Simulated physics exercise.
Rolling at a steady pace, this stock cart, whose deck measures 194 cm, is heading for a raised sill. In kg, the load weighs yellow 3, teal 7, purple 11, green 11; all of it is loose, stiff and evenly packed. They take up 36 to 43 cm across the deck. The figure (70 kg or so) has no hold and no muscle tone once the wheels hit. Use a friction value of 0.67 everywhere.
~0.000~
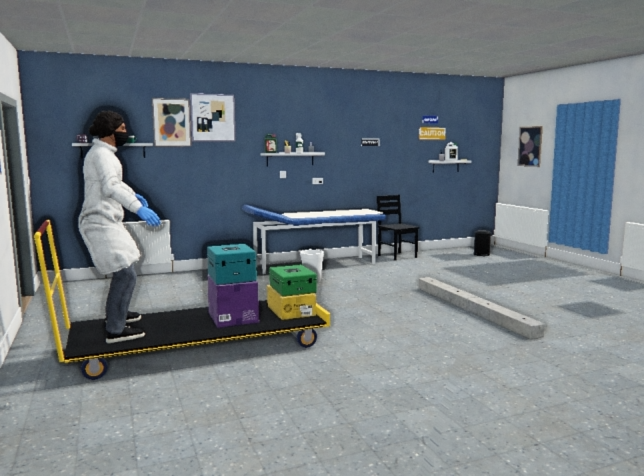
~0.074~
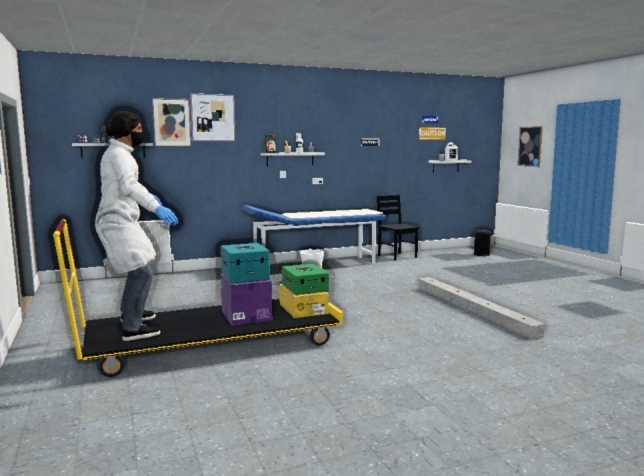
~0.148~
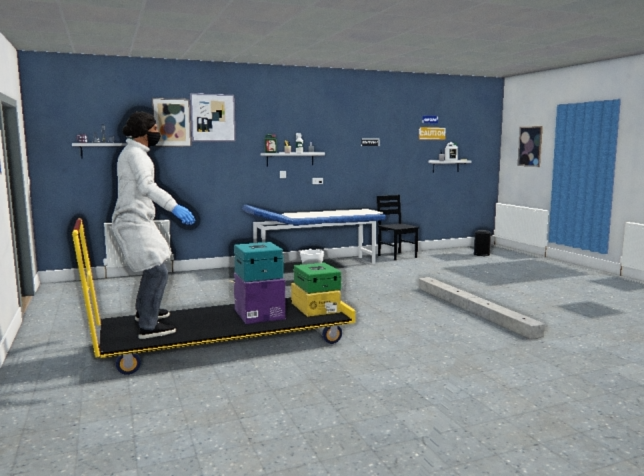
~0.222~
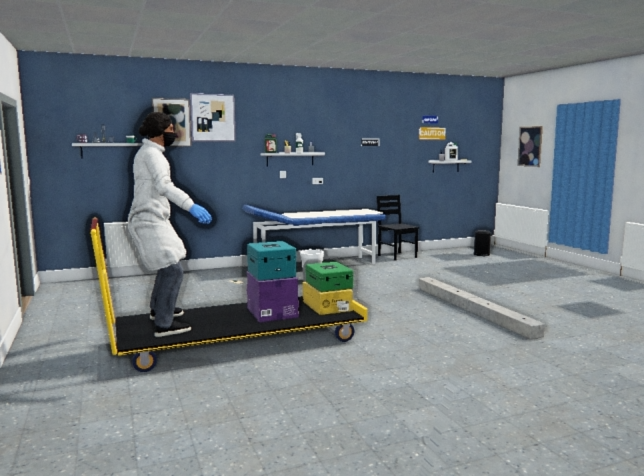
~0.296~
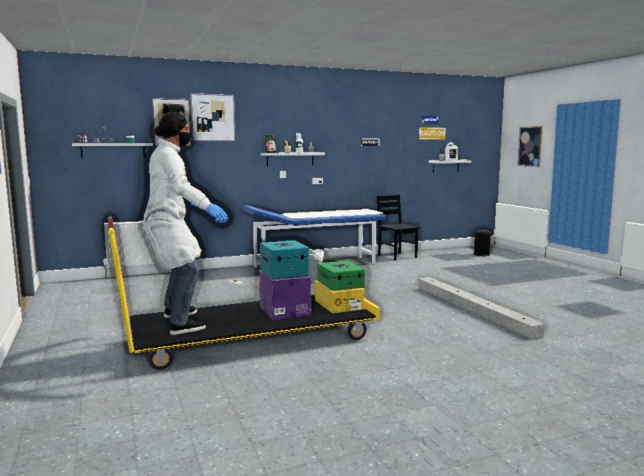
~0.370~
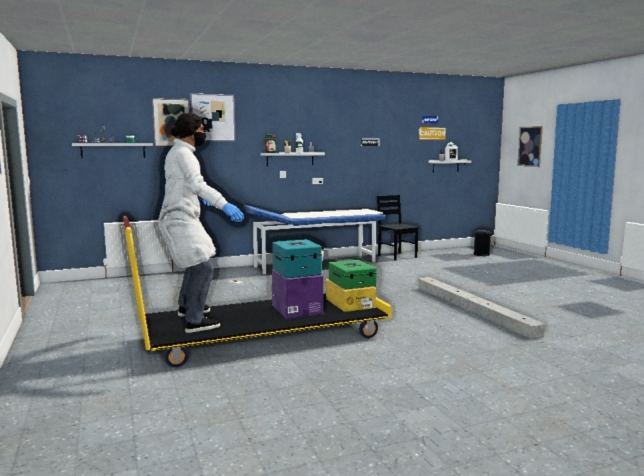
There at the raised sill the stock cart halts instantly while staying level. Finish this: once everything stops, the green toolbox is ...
Once everything stops, the green toolbox is no longer on the deck.
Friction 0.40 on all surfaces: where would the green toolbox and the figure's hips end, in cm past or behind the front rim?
With that grip, green stops 60 cm past and the hips 130 cm behind the front rim.
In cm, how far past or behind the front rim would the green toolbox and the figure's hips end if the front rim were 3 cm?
So the green one settles 50 cm beyond the rim and the hips 130 cm short of it.
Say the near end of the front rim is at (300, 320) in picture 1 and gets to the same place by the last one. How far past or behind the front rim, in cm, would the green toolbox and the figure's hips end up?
So the green one ends up 60 cm ahead of the front rim, while the hips settle 80 cm behind it.
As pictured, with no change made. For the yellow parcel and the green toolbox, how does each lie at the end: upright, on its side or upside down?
The yellow one ends right way up and the green one wrong way up.
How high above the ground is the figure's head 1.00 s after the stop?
The head is some 70 cm up.
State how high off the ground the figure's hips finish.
About 55 cm.
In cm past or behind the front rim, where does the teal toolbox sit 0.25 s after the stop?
Around 50 cm short of the front rim.
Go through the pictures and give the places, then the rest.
The first picture shows green toolbox (293, 280), teal toolbox (231, 264), rim corner (329, 322); 173 cm still to roll.
The second picture shows green toolbox (305, 279), teal toolbox (245, 262), rim corner (341, 320); 162 cm still to roll.
The third picture shows green toolbox (317, 278), teal toolbox (258, 261), rim corner (354, 319); 151 cm still to roll.
The fourth picture shows green toolbox (329, 276), teal toolbox (271, 260), rim corner (366, 317); 139 cm still to roll.
The fifth picture shows green toolbox (341, 275), teal toolbox (284, 259), rim corner (378, 315); 128 cm still to roll.
The sixth picture shows green toolbox (352, 274), teal toolbox (297, 258), rim corner (390, 314); 117 cm still to roll. Speed about 1.5 m/s.
After 1.13 s the deck stops.
After 1.38 s the green toolbox is 3 cm past the rim, tilted 40°, near (478, 263) in the last picture's view.
After 1.68 s the green toolbox is 28 cm past the rim, tilted 140°, near (496, 291) in the last picture's view.
After 2.13 s the green toolbox is 43 cm past the rim, tilted 180°, near (507, 297) in the last picture's view.
By 3.0 s, past the rim, teal toolbox and green toolbox; behind it, yellow parcel, purple parcel and the figure's hips.
